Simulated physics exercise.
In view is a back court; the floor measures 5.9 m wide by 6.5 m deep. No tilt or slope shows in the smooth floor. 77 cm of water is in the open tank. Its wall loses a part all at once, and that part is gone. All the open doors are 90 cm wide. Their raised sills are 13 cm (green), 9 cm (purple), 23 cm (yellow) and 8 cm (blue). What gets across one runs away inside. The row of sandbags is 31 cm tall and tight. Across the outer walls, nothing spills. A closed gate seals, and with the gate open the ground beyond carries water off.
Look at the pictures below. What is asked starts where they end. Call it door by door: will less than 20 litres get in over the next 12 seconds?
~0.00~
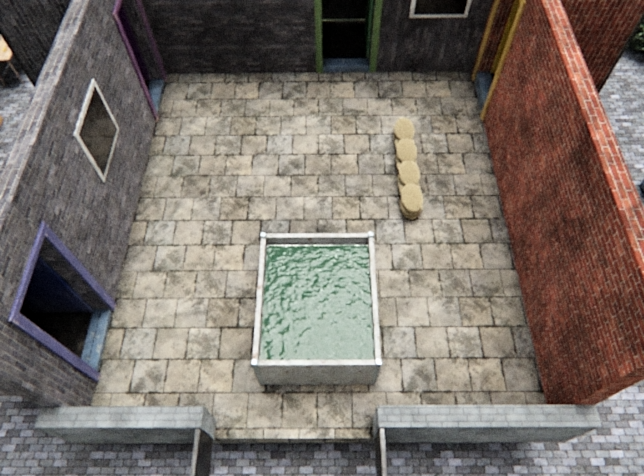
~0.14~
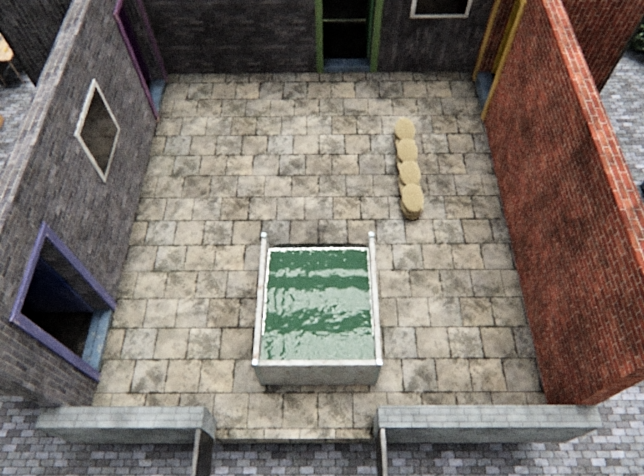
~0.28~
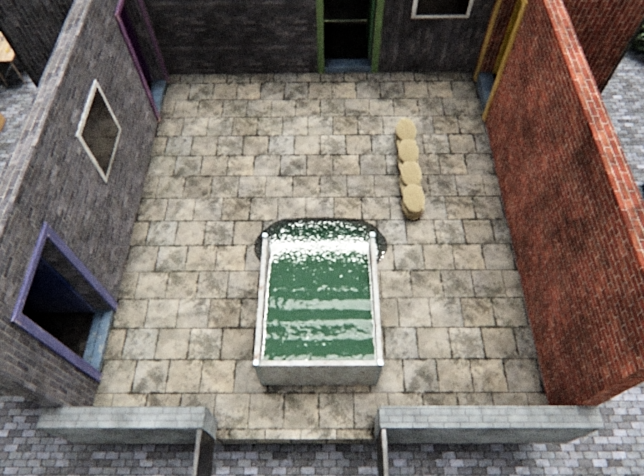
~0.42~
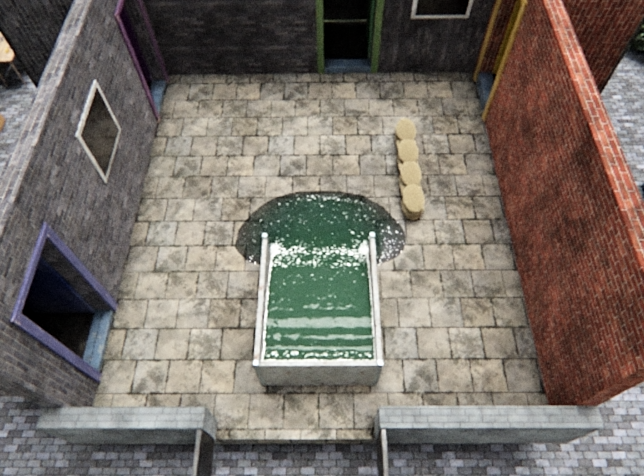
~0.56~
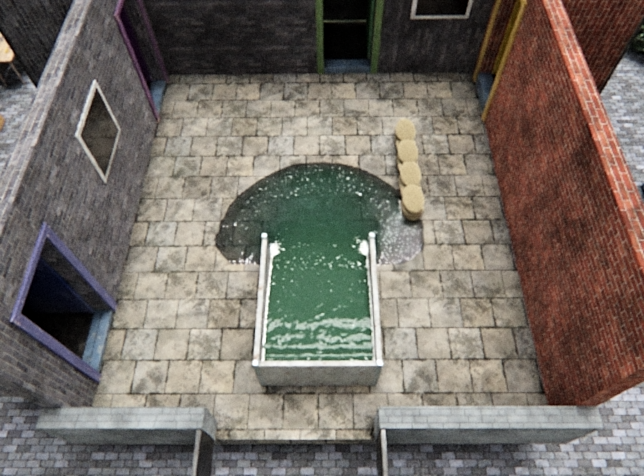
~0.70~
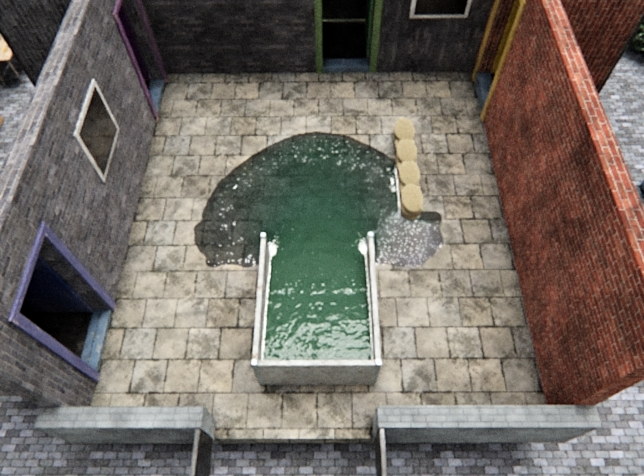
Green door - no, 20 litres or more; purple door - no, 20 litres or more; yellow door - yes, less; blue door - yes, less.
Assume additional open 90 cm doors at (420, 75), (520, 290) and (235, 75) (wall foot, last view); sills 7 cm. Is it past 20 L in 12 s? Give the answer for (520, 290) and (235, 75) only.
Less, more.
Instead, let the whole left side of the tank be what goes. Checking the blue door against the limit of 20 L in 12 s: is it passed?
Blue: Exceeds.
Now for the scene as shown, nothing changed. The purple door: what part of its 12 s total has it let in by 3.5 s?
Around 50 percent.
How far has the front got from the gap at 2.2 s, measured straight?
That's near 5.0 m in a straight line.
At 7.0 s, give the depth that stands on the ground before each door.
You'd get green at 6 cm, purple at 8 cm, yellow at 7 cm, and blue at 3 cm.
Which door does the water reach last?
I'd say the blue one.
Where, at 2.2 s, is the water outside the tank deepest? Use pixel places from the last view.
Location: Approx. (354, 77).
After 1.4 s water covers 40 % of the floor and is deepest (26 cm) near (315, 258); green door 19 cm at the sill, 3 L in, purple door not reached, yellow door not reached, blue door not reached.
After 2.2 s water covers 45 % of the floor and is deepest (32 cm) near (354, 77); green door 32 cm at the sill, 62 L in, purple door 10 cm at the sill, 0 L in, yellow door not reached, blue door not reached.
After 3.5 s water covers 50 % of the floor and is deepest (20 cm) near (213, 78); green door 20 cm at the sill, 156 L in, purple door 19 cm at the sill, 43 L in, yellow door 13 cm at the sill, 0 L in, blue door not reached.
After 7.0 s water covers 85 % of the floor and is deepest (8 cm) near (167, 78); green door 6 cm at the sill, 172 L in, purple door 8 cm at the sill, 84 L in, yellow door 7 cm at the sill, 0 L in, blue door 3 cm at the sill, 0 L in.
After 12.0 s water covers 95 % of the floor and is deepest (6 cm) near (89, 419); green door 4 cm at the sill, 172 L in, purple door 3 cm at the sill, 84 L in, yellow door 5 cm at the sill, 0 L in, blue door 6 cm at the sill, 0 L in.
